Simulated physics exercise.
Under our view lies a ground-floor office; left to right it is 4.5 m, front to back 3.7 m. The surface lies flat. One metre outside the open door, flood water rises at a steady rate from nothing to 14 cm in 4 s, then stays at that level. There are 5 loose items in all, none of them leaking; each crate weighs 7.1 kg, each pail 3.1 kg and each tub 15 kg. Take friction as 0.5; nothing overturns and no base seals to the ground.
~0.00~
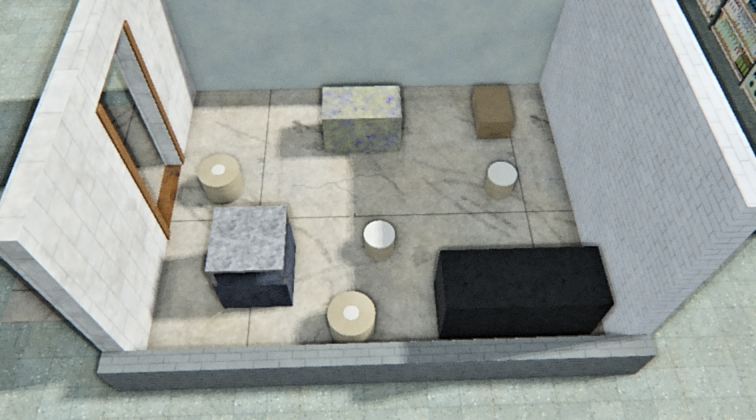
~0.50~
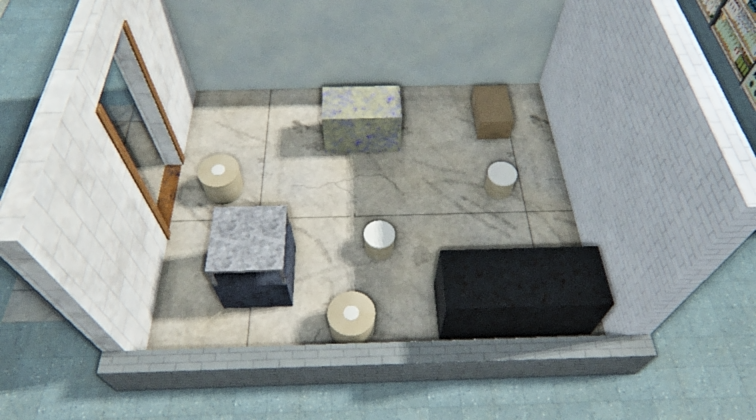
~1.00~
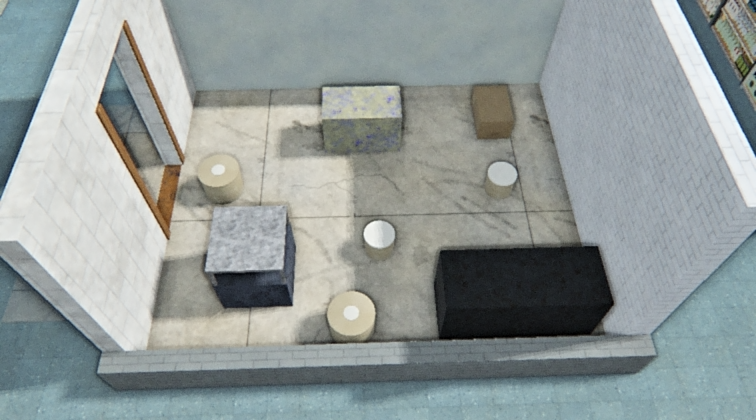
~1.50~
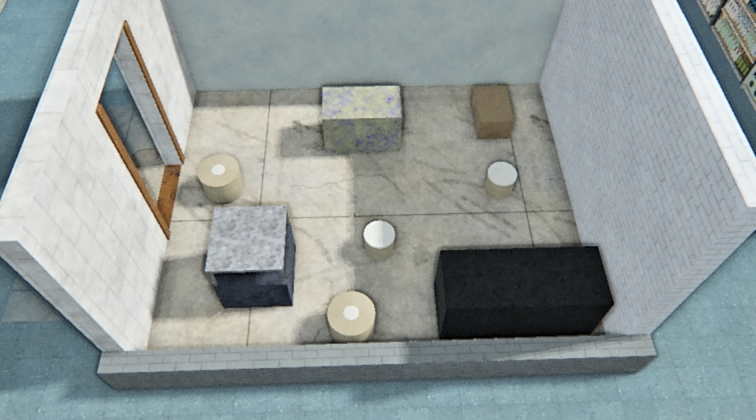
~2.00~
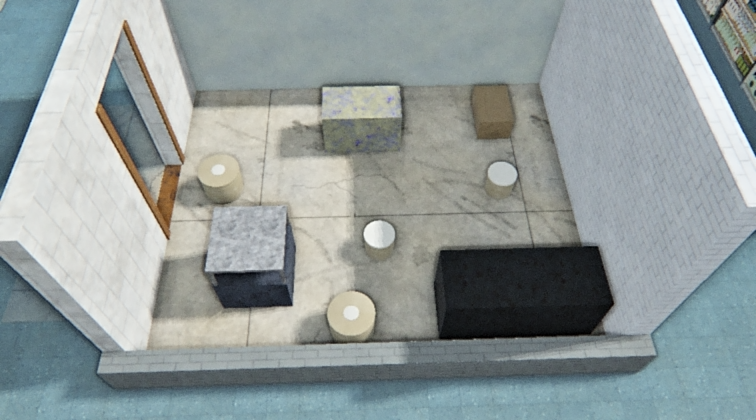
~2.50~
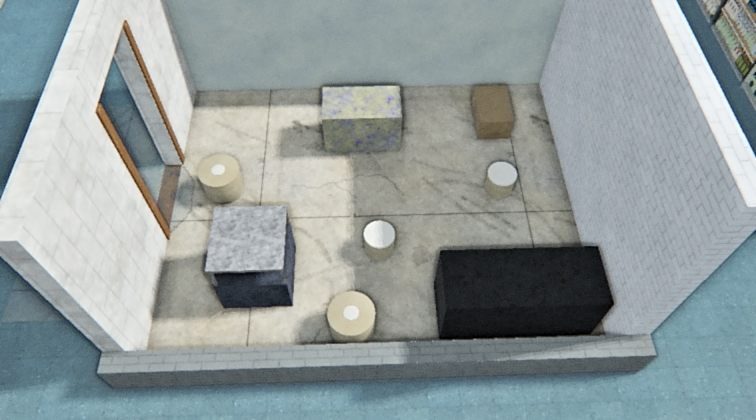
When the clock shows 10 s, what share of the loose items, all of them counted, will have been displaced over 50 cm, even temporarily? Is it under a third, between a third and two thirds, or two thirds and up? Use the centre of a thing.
It is under a third.
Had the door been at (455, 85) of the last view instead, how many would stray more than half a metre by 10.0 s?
That gives 3 of them.
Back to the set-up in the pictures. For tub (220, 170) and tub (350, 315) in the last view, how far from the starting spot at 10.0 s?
Respectively 10 and 0 cm.
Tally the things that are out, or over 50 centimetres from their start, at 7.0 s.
0 in all.
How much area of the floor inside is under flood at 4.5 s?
About 3.5 m2.
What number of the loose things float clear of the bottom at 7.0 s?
Total: 0.
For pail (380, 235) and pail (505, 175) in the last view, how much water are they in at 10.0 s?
First about 2 cm, second about 3 cm.
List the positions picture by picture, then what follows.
A crate at (494, 103) rests on the ground; a pail at (380, 234), on the bottom; water covers 0.0 m2; 0 of 5 have shifted, in the first picture.
A crate at (494, 103) rests on the ground; a pail at (380, 234), on the bottom; water covers 0.0 m2; 0 of 5 have shifted, in the second picture.
A crate at (494, 103), on the bottom; a pail at (380, 234) rests on the ground; water covers 0.0 m2; 0 of 5 have shifted, in the third picture.
A crate at (494, 103) rests on the ground; a pail at (380, 234), on the bottom; 0.0 m2 under water; 0 of 5 have shifted, in the fourth picture.
A crate at (494, 103) rests on the ground; a pail at (380, 234), on the bottom; water covers 0.0 m2; 0 of 5 have shifted, in the fifth picture.
A crate at (494, 103) rests on the ground; a pail at (380, 234) rests on the ground; 0.1 m2 under water; 0 of 5 have shifted, in the sixth picture.
After 3.5 s 0 of 5 are over 50 cm from their spots; 0 afloat.
After 4.5 s 0 of 5 are over 50 cm from their spots; 0 afloat.
After 7.0 s 0 of 5 are over 50 cm from their spots; 0 afloat.
After 10.0 s 0 of 5 are over 50 cm from their spots, and 0 have been at some point; 0 afloat.
